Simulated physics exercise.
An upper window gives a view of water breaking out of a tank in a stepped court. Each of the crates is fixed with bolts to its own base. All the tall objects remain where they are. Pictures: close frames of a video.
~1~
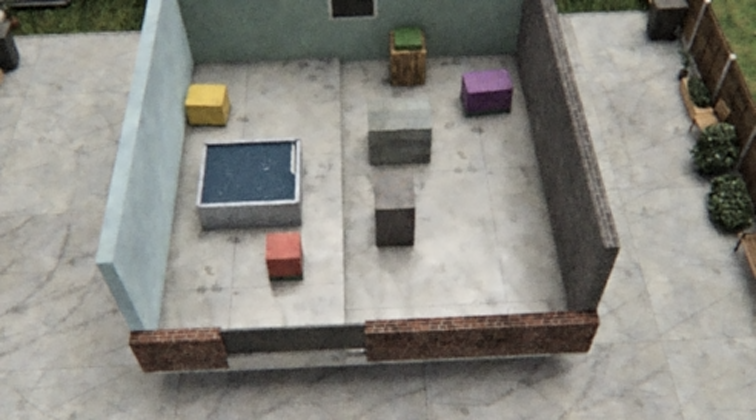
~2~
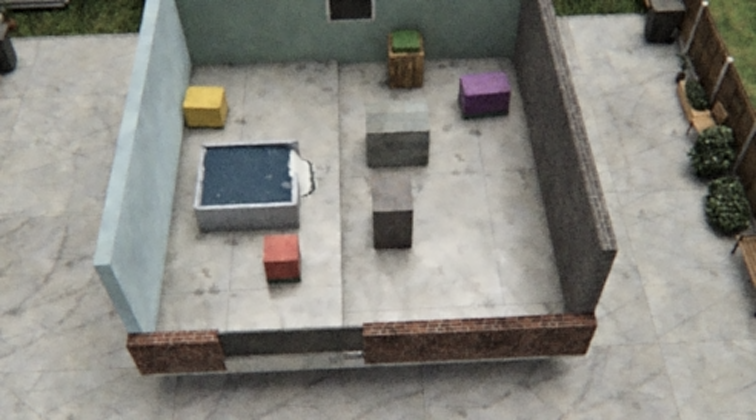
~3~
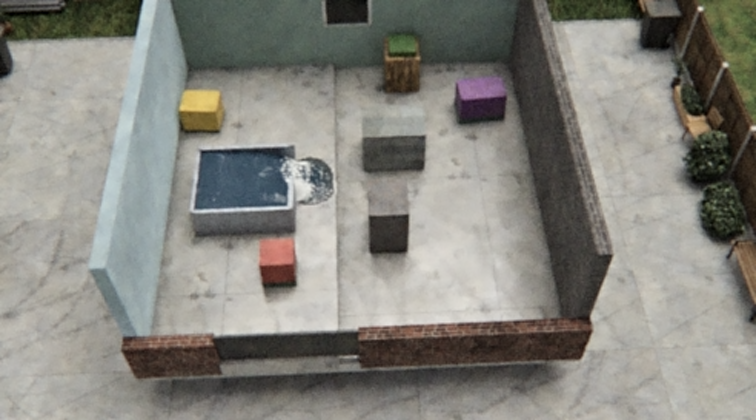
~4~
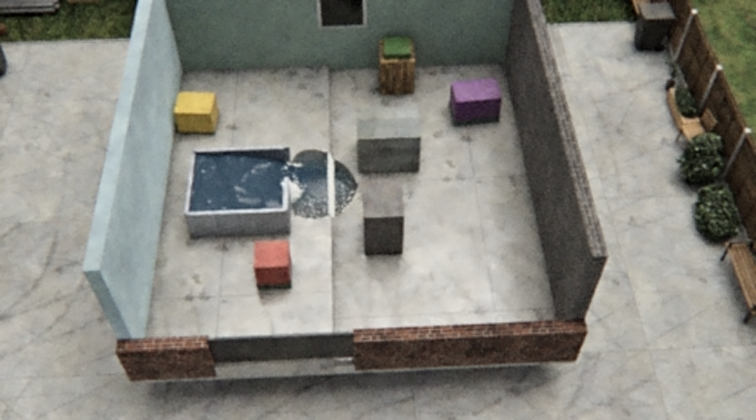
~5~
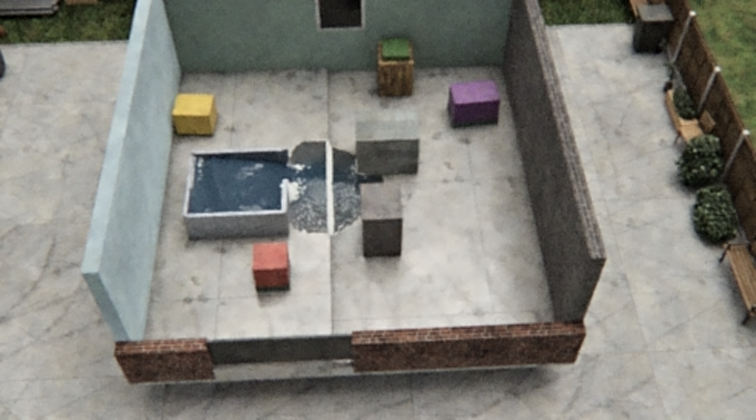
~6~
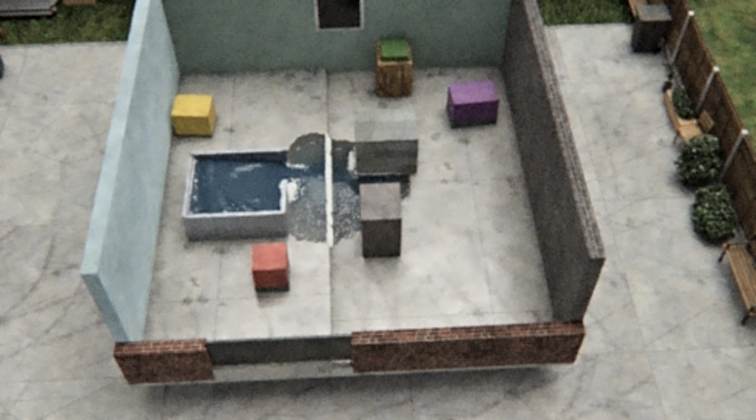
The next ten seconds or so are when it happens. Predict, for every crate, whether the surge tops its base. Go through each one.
Outcome: The purple crate is spared; the yellow crate is spared; the red crate is spared.
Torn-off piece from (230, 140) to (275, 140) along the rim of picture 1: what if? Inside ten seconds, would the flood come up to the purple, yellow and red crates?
Going through them, the purple crate is never reached, the yellow crate gets reached and the red crate is never reached.
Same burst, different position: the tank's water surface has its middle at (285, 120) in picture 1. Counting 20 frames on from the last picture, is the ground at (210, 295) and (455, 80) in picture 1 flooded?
Untouched, then submerged.
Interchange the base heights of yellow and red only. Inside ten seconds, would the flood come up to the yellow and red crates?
Briefly, the yellow crate is left untouched and the red crate is left untouched.
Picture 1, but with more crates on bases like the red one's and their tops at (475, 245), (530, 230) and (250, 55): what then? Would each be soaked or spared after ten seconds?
Well, the first one is never reached, the second goes wet, and the third is never reached.
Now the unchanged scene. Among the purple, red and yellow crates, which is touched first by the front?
Note: The crate marked red is first.
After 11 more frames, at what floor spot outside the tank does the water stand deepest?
It should be roughly at (352, 173).
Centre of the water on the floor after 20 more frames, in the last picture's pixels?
I'd put my finger on (343, 190).
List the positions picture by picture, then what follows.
Still water in the tank at (250, 174), in the first picture.
The front is at (305, 163), out from the gap at (297, 173), in the second picture.
Water pours out at (293, 178) and has run to (332, 187), in the third picture.
The front is at (351, 180), out from the gap at (288, 180), in the fourth picture.
Water pours out at (286, 182) and has run to a hidden place, in the fifth picture.
The front is at (404, 176), out from the gap at (286, 182), in the sixth picture.
A moment on, water covers 15 % of the floor; the purple crate not reached, the yellow crate not reached, the red crate not reached.
Next, water covers 25 % of the floor; the purple crate not reached, the yellow crate not reached, the red crate water round its plinth.
Then, water covers 35 % of the floor; the purple crate water round its plinth, the yellow crate not reached, the red crate water round its plinth.
Later, water covers 50 % of the floor; the purple crate water round its plinth, the yellow crate not reached, the red crate water round its plinth.
In the end, water covers 55 % of the floor; the purple crate stayed above the water, the yellow crate stayed above the water, the red crate stayed above the water.
